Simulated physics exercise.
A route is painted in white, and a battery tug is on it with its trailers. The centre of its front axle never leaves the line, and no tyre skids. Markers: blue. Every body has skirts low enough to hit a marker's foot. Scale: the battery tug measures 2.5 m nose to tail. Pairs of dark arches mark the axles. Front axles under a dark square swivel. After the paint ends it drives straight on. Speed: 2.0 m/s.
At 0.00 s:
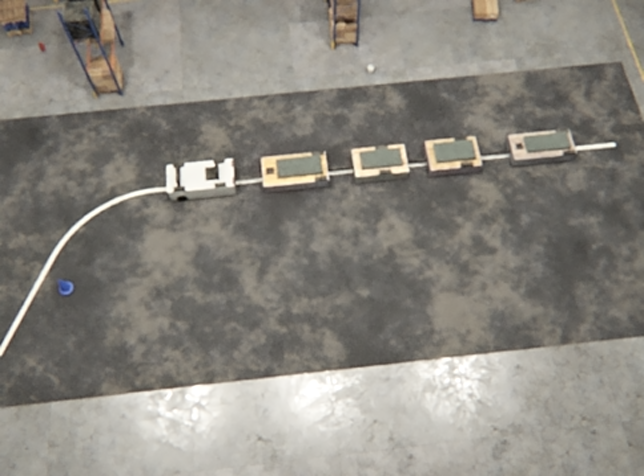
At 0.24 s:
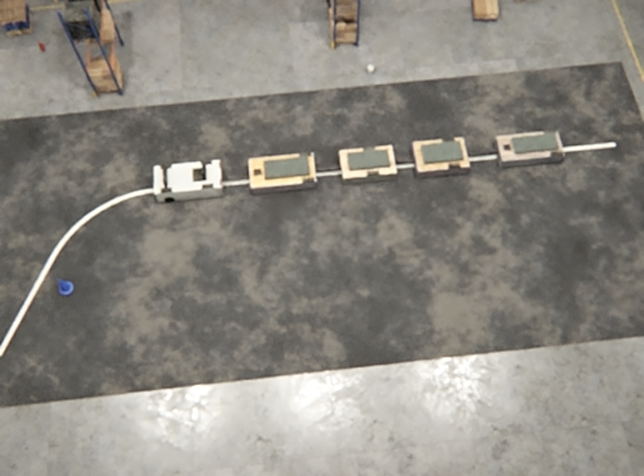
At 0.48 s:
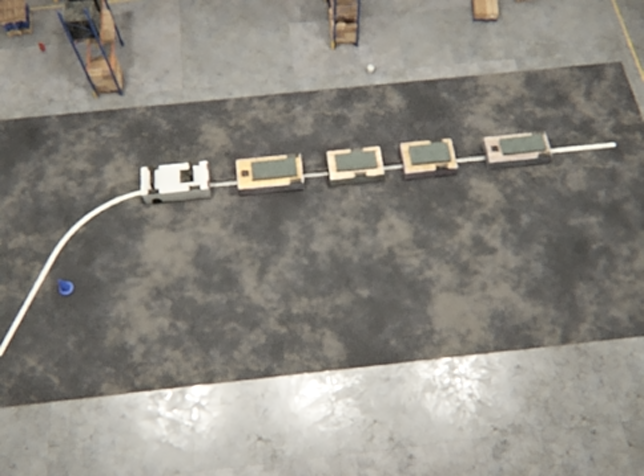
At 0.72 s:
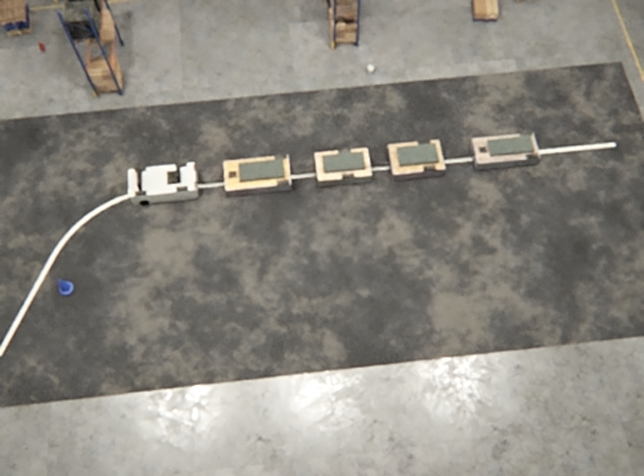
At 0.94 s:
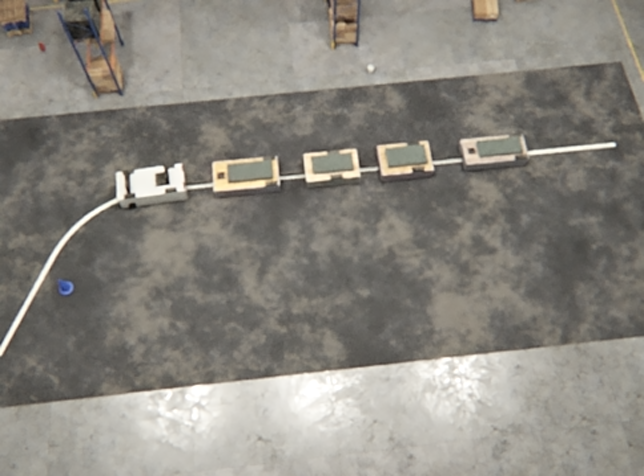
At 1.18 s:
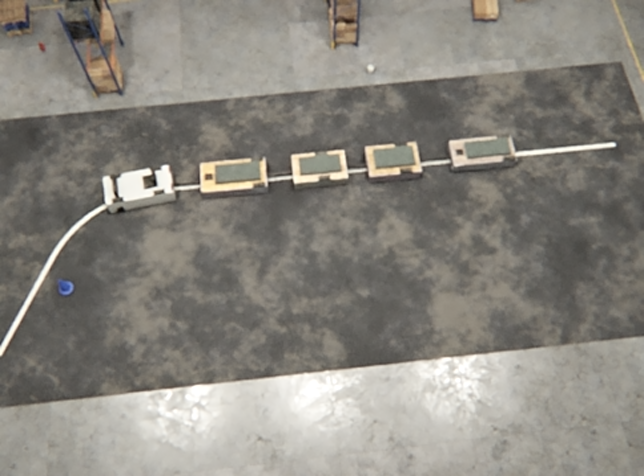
The clip opens on a white tug at the left end of a line of four trailers, strung along a white painted line on a dark, mottled floor. The train creeps steadily left along the line, and the tug begins angling slightly downward where the line curves, while a small blue marker stays still.
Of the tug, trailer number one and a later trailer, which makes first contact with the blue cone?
It is trailer number one.
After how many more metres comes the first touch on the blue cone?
After some 8.0 m.
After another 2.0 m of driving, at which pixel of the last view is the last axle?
Near (459, 152).
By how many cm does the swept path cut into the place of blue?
About: Blue 65.
By 4.2 s, the last axle is at (365, 161) of the last picture, on the line.
By 5.1 s, the last axle is at (320, 165) of the last picture, on the line; the first trailer has hit blue.
By 7.1 s, the last axle is at (222, 178) of the last picture, 15 cm off the line.
By 13.1 s, the last axle is out of the picture, 20 cm off the line; 1 of 1 struck in all.
